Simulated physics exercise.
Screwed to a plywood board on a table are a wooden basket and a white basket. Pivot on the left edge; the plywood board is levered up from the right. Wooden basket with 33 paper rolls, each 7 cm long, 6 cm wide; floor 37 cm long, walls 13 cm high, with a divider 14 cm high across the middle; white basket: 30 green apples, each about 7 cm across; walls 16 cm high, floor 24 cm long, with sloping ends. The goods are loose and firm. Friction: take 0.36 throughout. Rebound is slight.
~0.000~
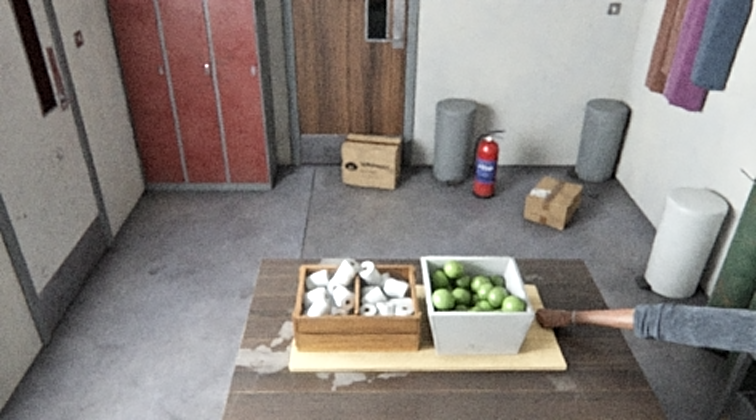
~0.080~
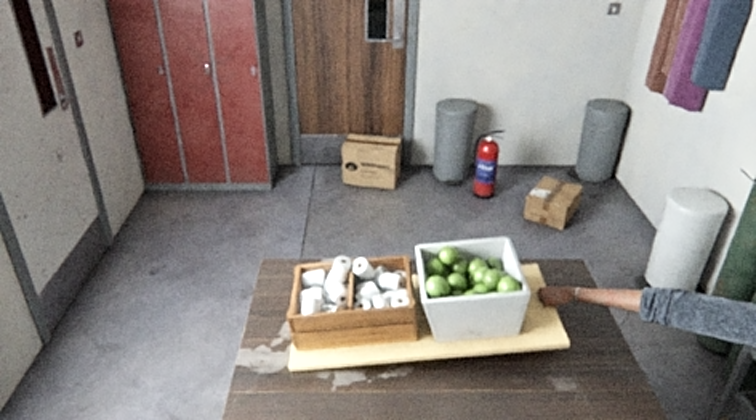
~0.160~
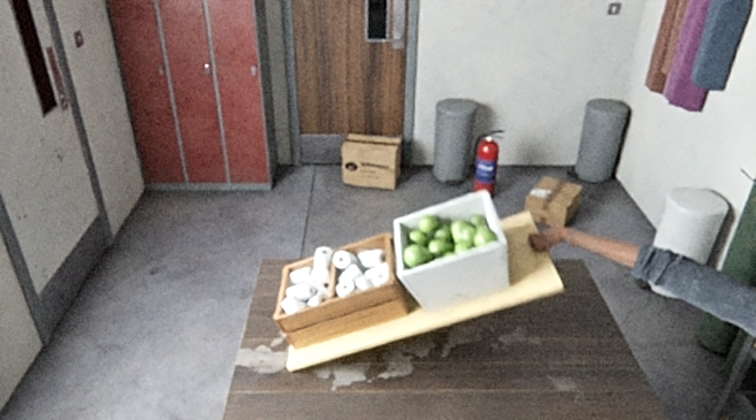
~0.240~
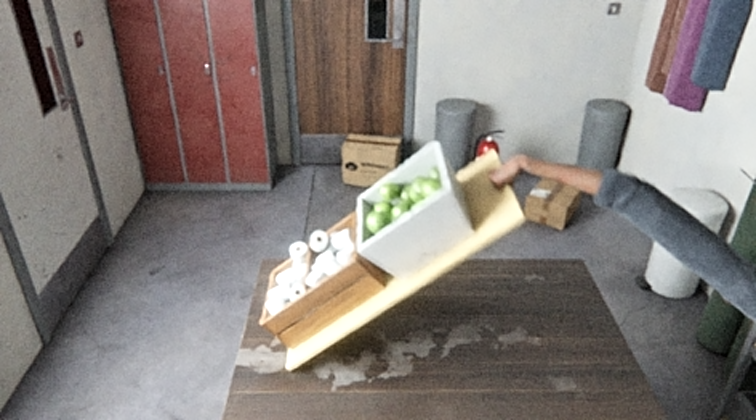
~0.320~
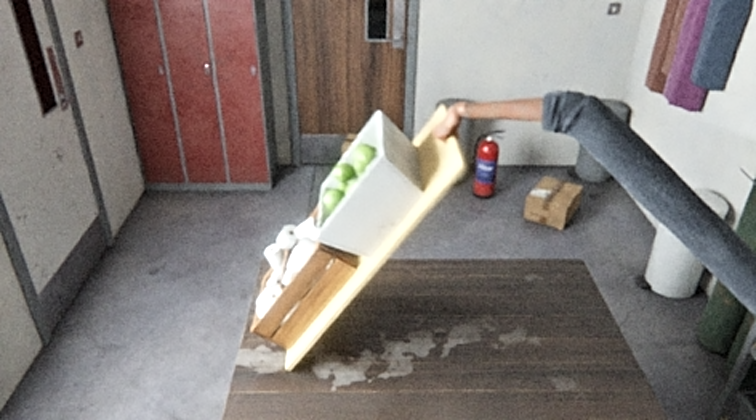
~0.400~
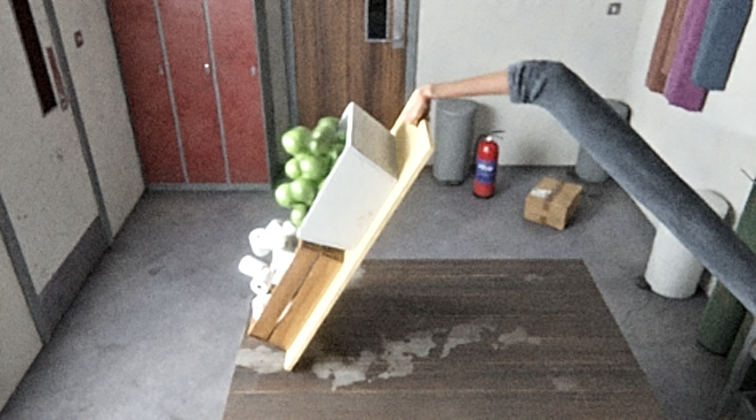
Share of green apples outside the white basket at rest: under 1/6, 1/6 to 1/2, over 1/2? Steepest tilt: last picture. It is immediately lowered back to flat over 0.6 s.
It gives up a majority.
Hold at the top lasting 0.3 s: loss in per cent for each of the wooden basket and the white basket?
That would cost wooden basket 30 per cent of its load and white basket 100 per cent.
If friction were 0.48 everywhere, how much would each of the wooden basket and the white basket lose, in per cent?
In that case the wooden basket sheds 50 per cent, while the white basket sheds 100 per cent.
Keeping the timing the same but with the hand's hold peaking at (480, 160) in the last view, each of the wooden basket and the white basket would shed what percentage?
Wooden basket 10 %, white basket 70 %.
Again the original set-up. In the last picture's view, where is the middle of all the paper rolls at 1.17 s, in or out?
Their middle is around (321, 316).
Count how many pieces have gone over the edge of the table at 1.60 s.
I'd estimate some 40 by that time.
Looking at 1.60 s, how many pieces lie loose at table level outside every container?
Near 1, by my count.
After 0.59 s, tilt 47°; wooden basket 28 in, 5 out and white basket 0 in, 30 out.
After 0.83 s, tilt 12°; wooden basket 23 in, 10 out and white basket 0 in, 30 out.
After 1.17 s, tilt 0°; wooden basket 23 in, 10 out and white basket 0 in, 30 out.
When it is over (at 1.60 s), wooden basket 23 in, 10 out and white basket 0 in, 30 out. Asked share, 30 of 30, 100 per cent.
